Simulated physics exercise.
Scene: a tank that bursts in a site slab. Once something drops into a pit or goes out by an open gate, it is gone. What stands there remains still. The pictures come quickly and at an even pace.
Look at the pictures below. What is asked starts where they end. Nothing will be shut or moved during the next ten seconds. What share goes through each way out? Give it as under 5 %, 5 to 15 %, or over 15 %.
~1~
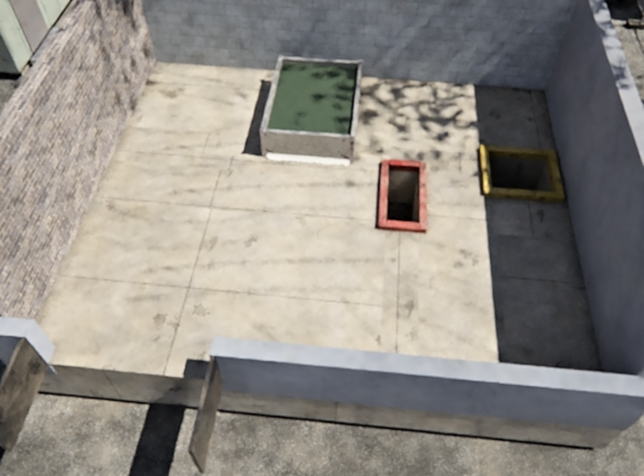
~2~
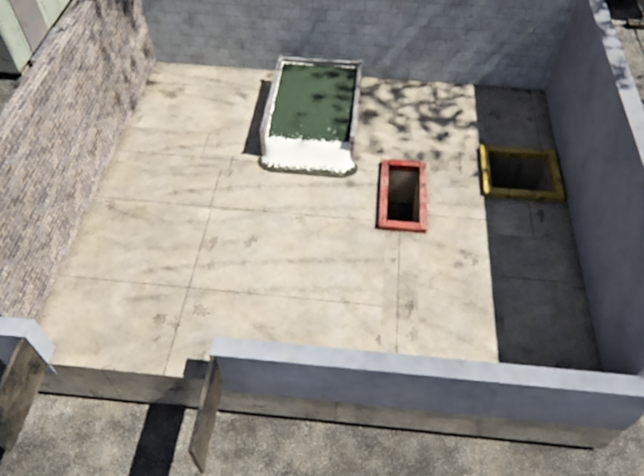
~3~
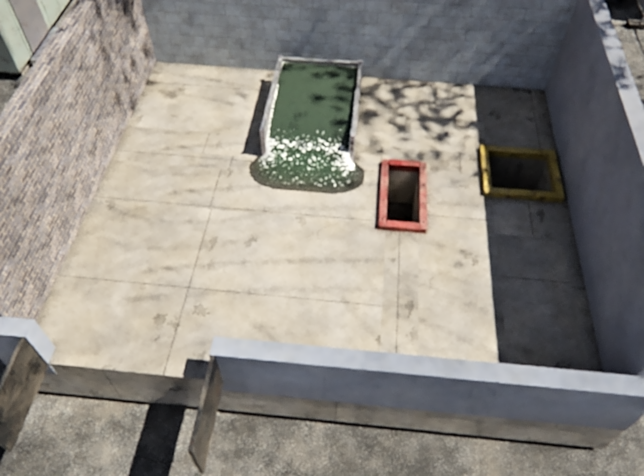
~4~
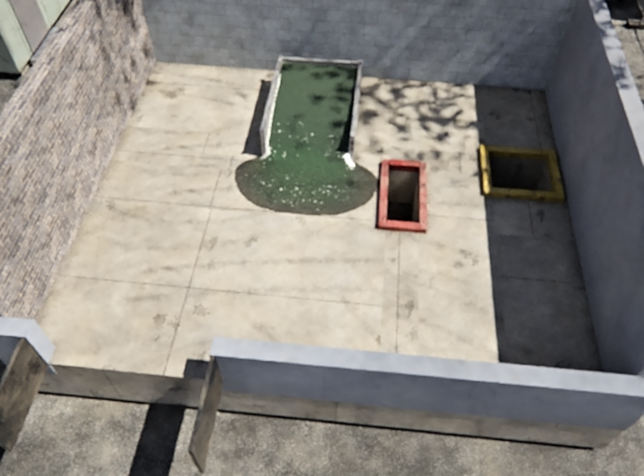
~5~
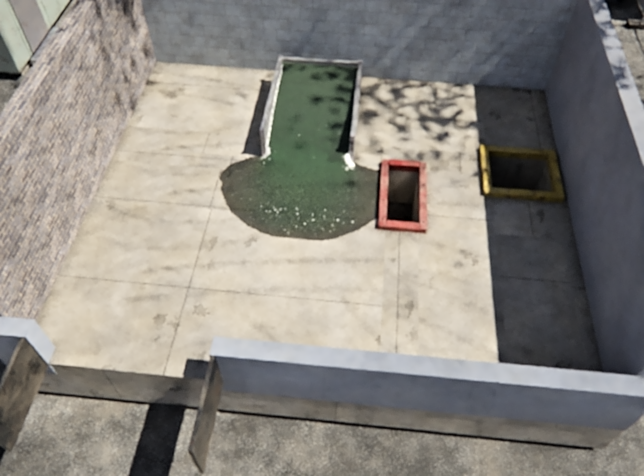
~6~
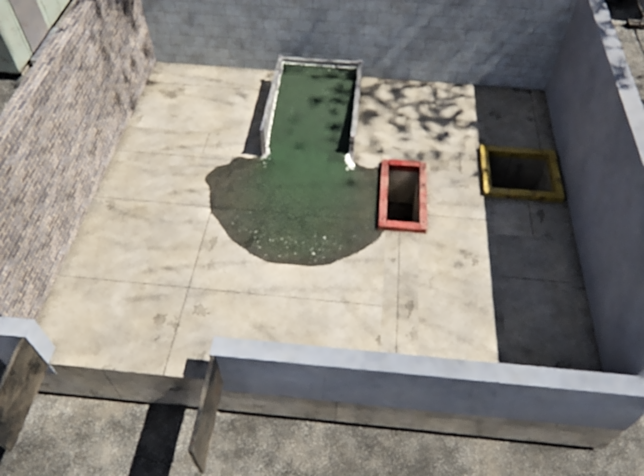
One by one: The gate claims a heavy share - exceeding fifteen per cent; the red pit claims a light share - short of five per cent; the yellow pit claims a light share - short of five per cent.
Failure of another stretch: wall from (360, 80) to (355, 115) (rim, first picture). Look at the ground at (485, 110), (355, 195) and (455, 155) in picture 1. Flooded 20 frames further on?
So the first one is drenched, the next left untouched, and the last drenched.
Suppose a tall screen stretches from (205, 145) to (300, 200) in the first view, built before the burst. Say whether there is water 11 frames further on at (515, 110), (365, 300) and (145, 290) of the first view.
In order: Dry; wet; dry.
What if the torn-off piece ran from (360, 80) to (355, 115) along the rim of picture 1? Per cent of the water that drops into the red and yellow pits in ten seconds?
The red pit gets 0 per cent and the yellow pit 14 per cent.
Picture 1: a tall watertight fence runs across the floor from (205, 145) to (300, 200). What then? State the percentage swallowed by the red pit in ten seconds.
Roughly 10 per cent ends up in the red pit.
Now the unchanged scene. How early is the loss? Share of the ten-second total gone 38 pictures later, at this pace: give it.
Around 75 percent.
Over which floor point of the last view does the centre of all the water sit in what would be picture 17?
My pick is pixel (303, 212).
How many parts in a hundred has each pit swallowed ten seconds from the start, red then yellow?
Roughly 0 %, then roughly 0 %.
A moment on, water covers 25 % of the floor; the gate 0 %, the red pit 0 %, the yellow pit 0 %.
Next, water covers 35 % of the floor; the gate 1 %, the red pit 0 %, the yellow pit 0 %.
Then, water covers 45 % of the floor; the gate 10 %, the red pit 0 %, the yellow pit 0 %.
Later, water covers 50 % of the floor; the gate 21 %, the red pit 0 %, the yellow pit 0 %.
In the end, water covers 65 % of the floor; the gate 27 %, the red pit 0 %, the yellow pit 0 %.
